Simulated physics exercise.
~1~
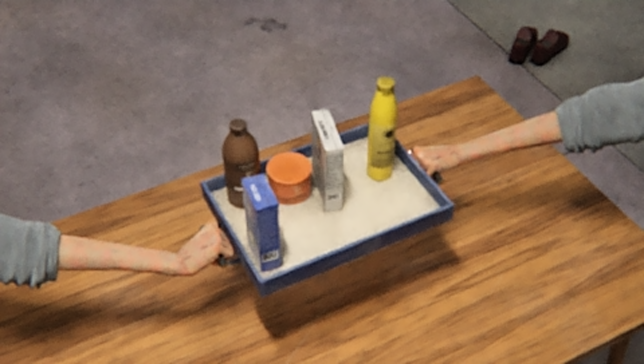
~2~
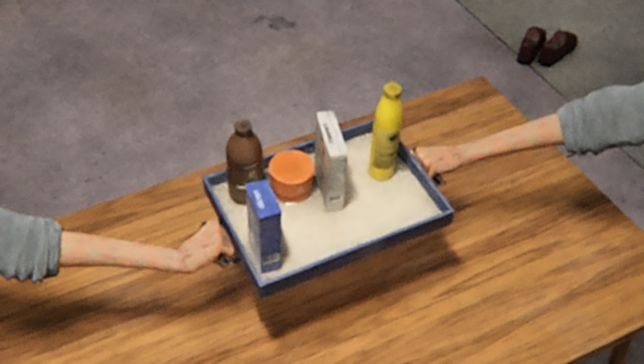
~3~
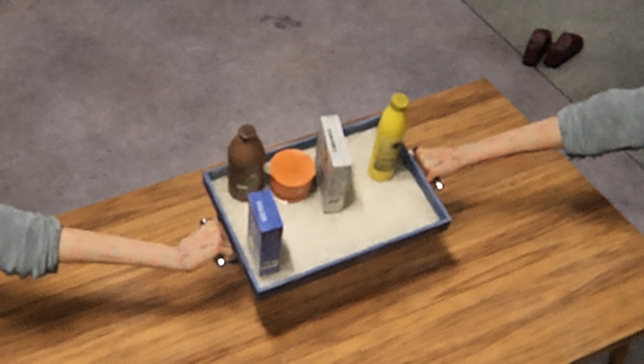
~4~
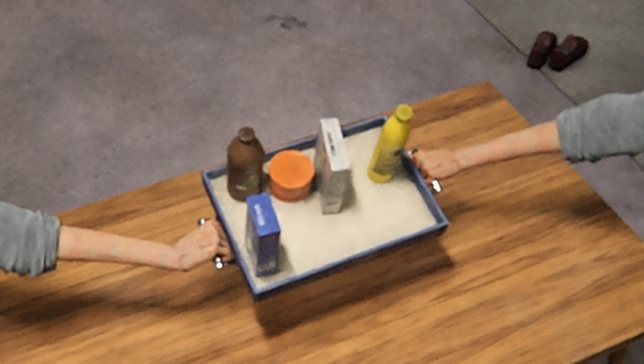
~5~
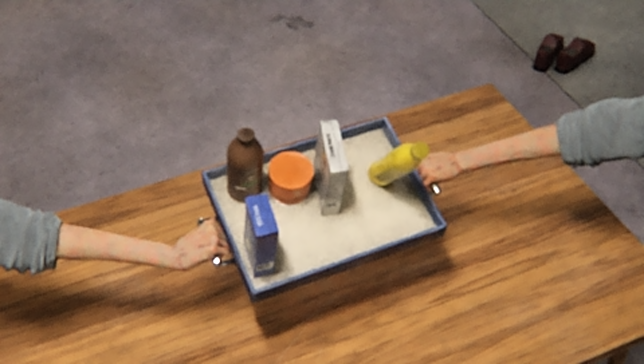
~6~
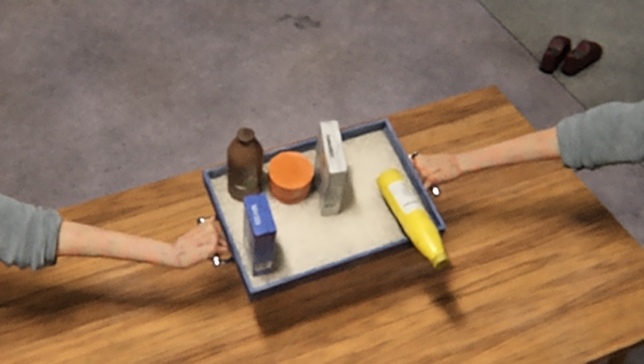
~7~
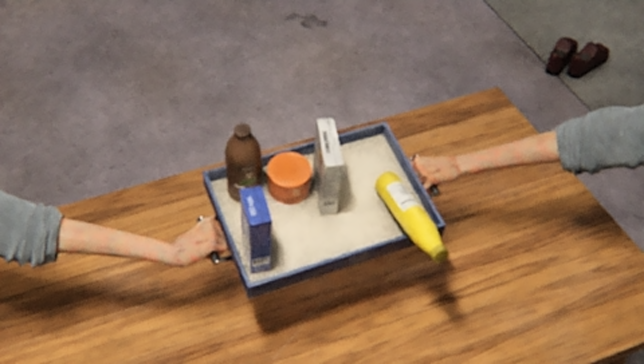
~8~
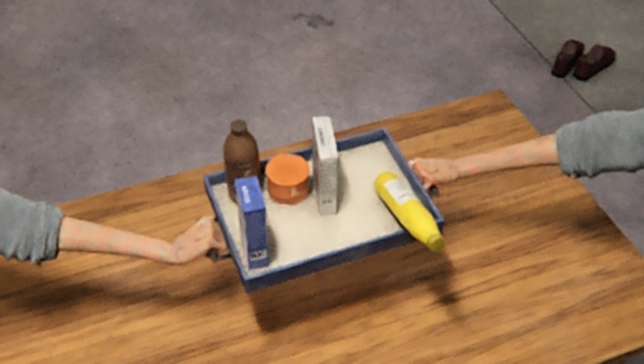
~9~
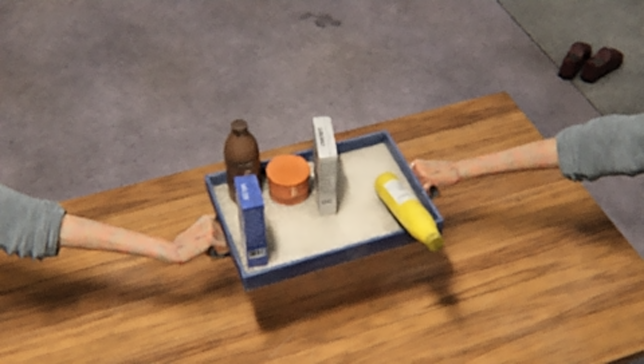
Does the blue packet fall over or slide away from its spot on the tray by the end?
No, the blue packet keeps its place and is still standing upright on the tray once it is level again.
